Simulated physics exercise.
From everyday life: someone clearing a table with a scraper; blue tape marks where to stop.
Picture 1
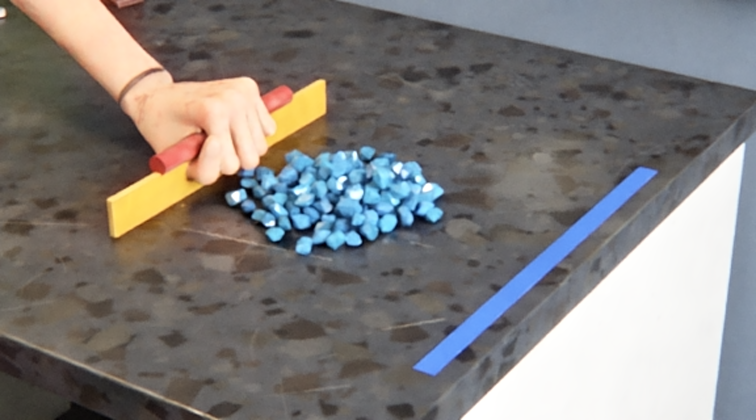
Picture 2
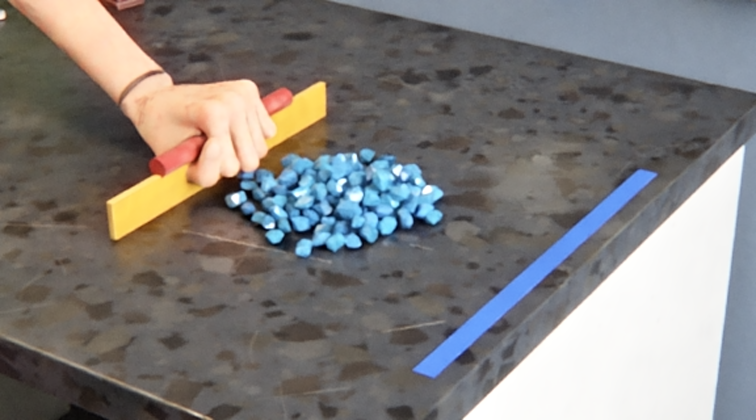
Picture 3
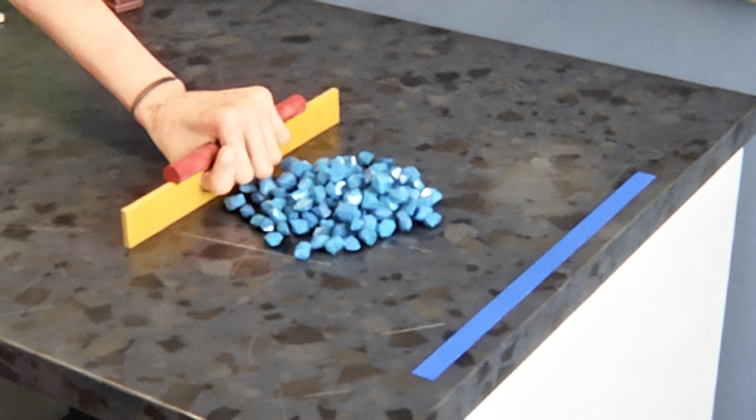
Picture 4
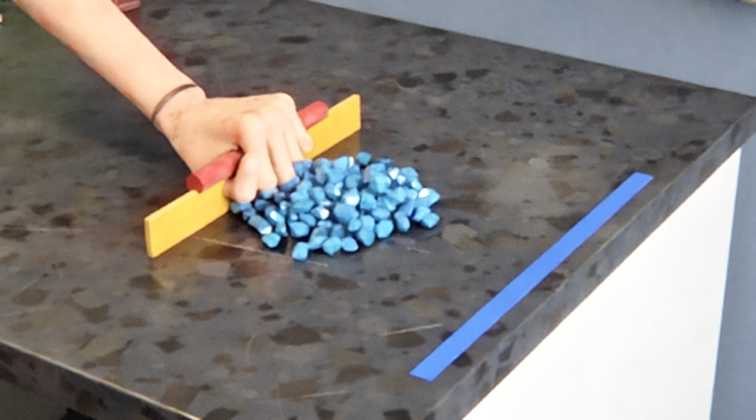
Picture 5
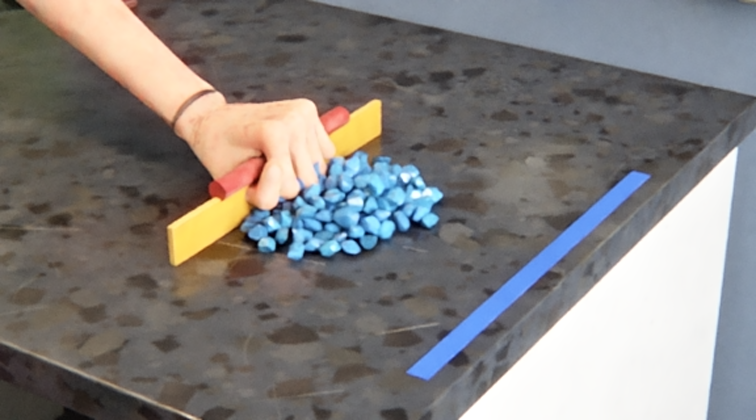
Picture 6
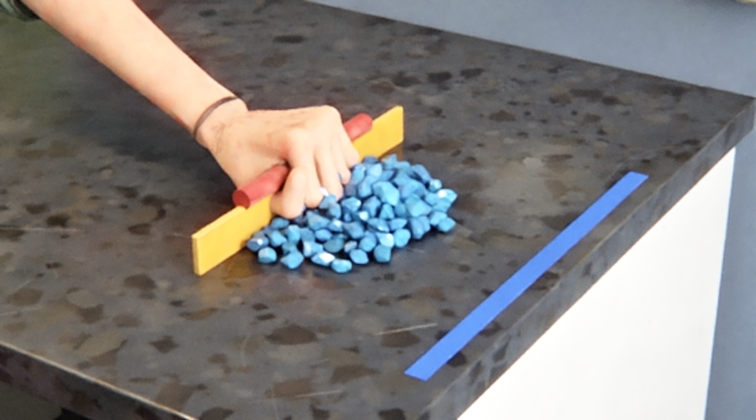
A hand held a yellow scraper still beside a heap of blue stones on a dark speckled countertop, then pushed it to the right, bunching the stones and moving them toward a strip of blue tape.
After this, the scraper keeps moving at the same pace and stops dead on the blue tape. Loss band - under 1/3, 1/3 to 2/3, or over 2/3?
Over 2/3.
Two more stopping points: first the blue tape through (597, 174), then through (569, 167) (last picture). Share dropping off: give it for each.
First close to 50 percent, then close to 30 percent.
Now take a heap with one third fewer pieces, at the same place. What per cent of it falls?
About 90 %.
Just after the last frame, scraper still moving, near (425, 199); heap all on the table, its front near (564, 259).
A moment on, scraper stopped at the blue tape; heap the larger part over the edge.
When it is over, scraper stopped at the blue tape; heap the larger part over the edge.
